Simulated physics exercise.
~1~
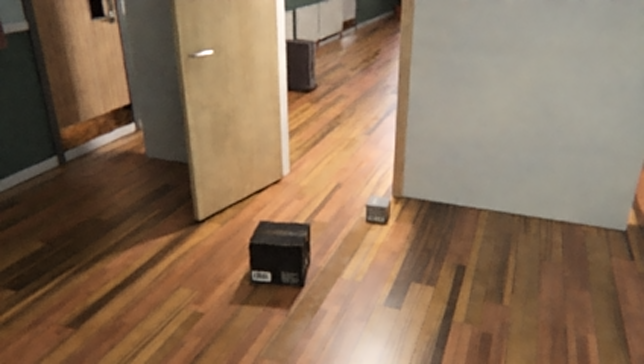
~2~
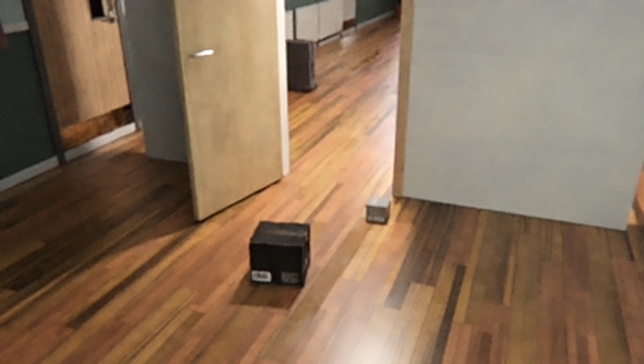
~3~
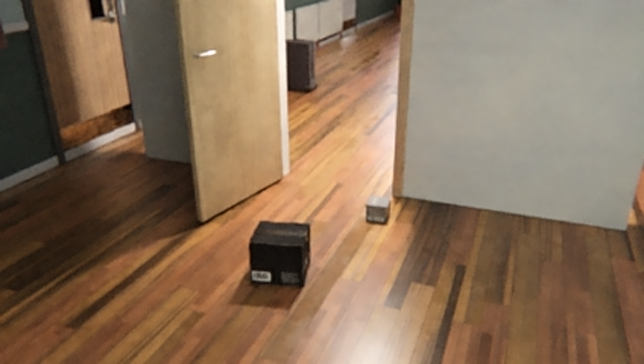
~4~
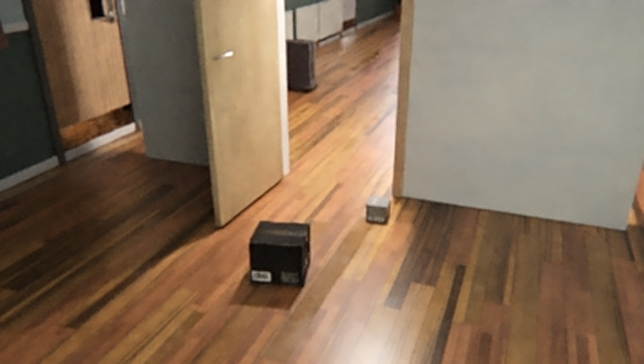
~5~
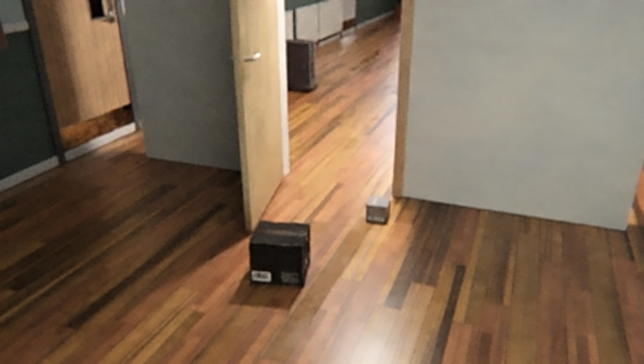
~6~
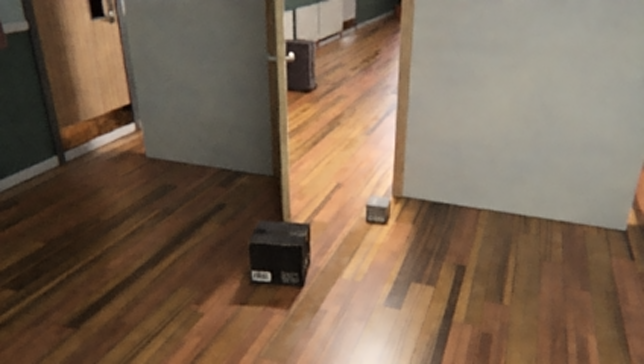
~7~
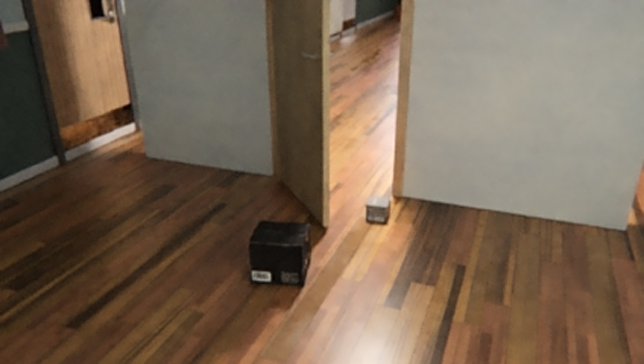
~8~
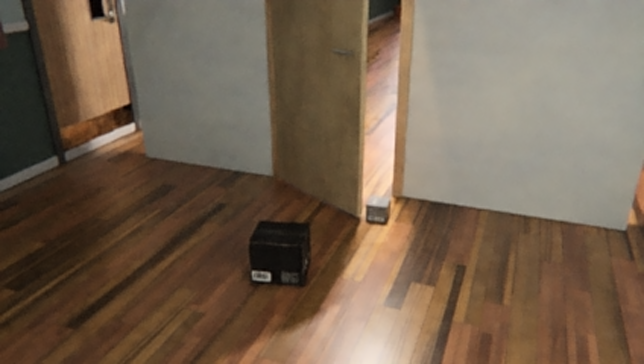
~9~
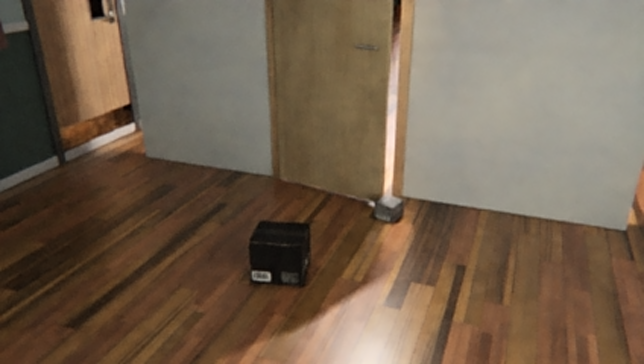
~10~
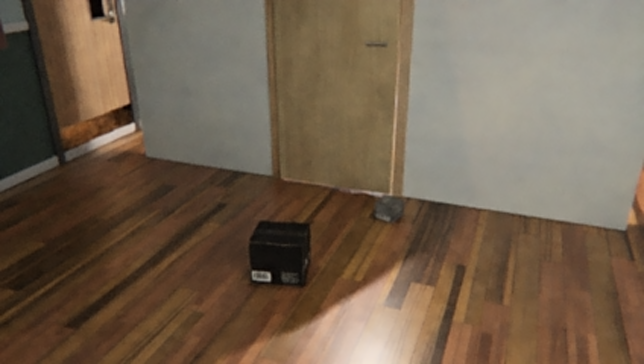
Wooden door swinging past a black box, nudging a small grey box slightly right, and coming to rest closed in its frame.
